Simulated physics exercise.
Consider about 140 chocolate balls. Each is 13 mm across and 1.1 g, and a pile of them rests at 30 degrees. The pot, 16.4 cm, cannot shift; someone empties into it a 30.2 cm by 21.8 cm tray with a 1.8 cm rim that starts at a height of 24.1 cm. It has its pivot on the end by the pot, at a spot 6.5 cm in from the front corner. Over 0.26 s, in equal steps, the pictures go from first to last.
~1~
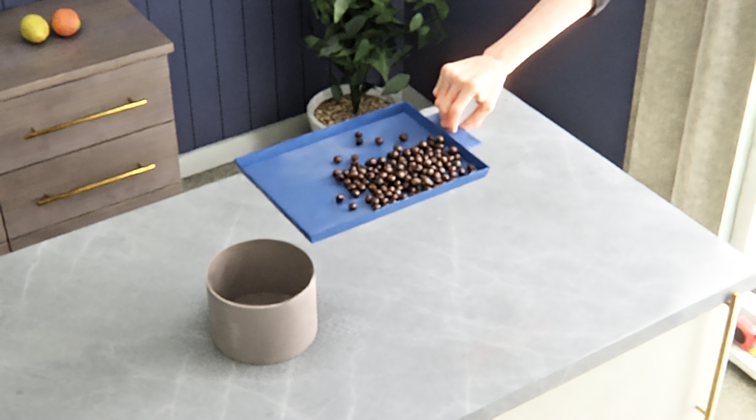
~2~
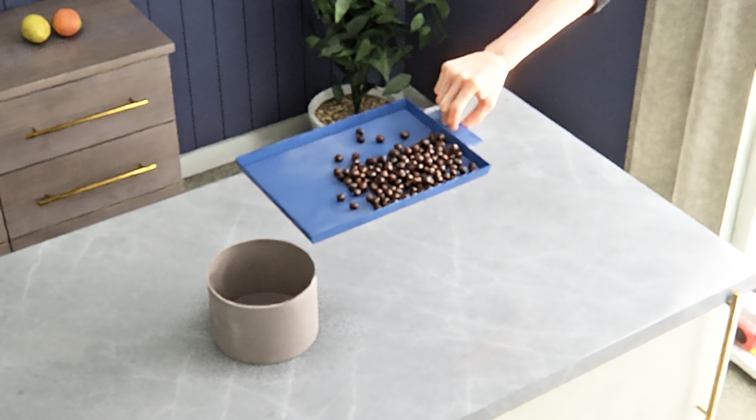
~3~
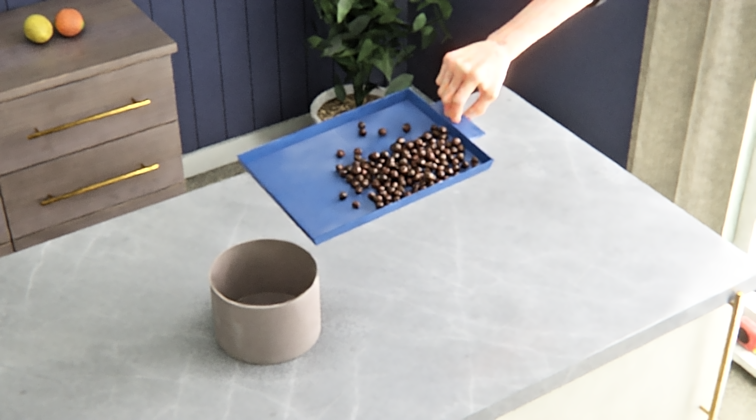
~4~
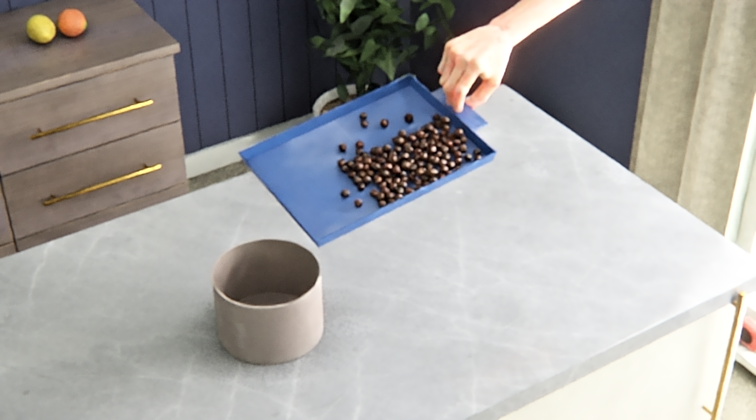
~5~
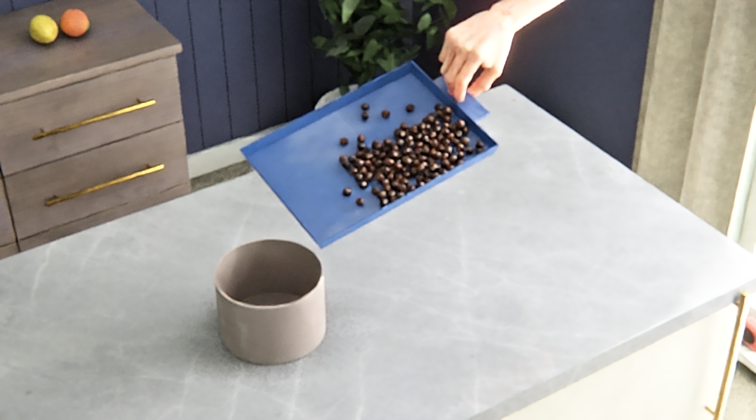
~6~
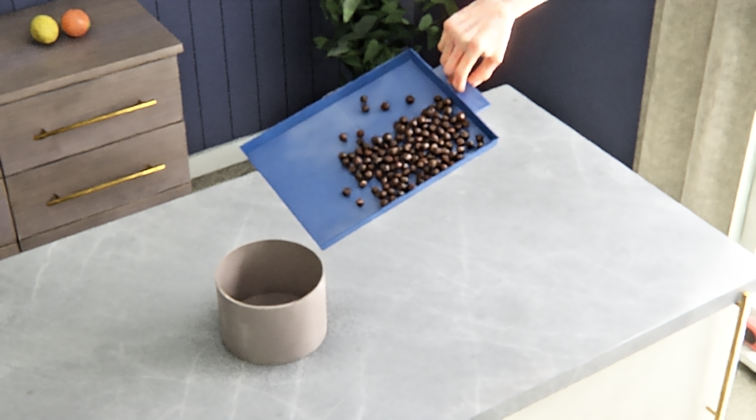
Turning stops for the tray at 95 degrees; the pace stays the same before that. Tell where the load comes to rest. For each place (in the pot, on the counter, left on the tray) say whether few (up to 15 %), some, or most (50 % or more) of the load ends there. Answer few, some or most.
Pot: Few; counter: Most; tray: Few.
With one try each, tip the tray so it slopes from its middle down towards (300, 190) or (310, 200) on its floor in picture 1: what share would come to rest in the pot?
First try: About 55 percent; second try: About 25 percent.
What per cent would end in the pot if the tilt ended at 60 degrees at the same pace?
In that case some 0 per cent.
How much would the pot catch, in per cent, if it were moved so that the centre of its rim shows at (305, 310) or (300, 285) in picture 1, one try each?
Around 95 per cent, then around 25 per cent.
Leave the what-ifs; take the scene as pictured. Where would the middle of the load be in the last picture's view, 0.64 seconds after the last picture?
The middle of the load should be at about (321, 253) by then.
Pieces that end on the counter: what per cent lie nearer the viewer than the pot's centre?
About 100 percent of the spill.
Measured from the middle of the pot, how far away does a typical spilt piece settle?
Roughly 22 cm from the centre.
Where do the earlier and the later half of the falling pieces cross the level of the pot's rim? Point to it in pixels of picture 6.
Near (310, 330) at first, near (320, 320) afterwards.
Then, 0.38 s after the last picture, tilt 55 degrees; the tray holds 95 %, the pot 0 %.
Then, 0.64 s after the last picture, tilt 80 degrees; the tray holds 55 %, the pot 0 %.
Then, 1.01 s after the last picture, tilt 95 degrees; the tray holds 0 %, the pot 0 %.
In the end, pot 0 %, counter 100 %, tray 0 %.
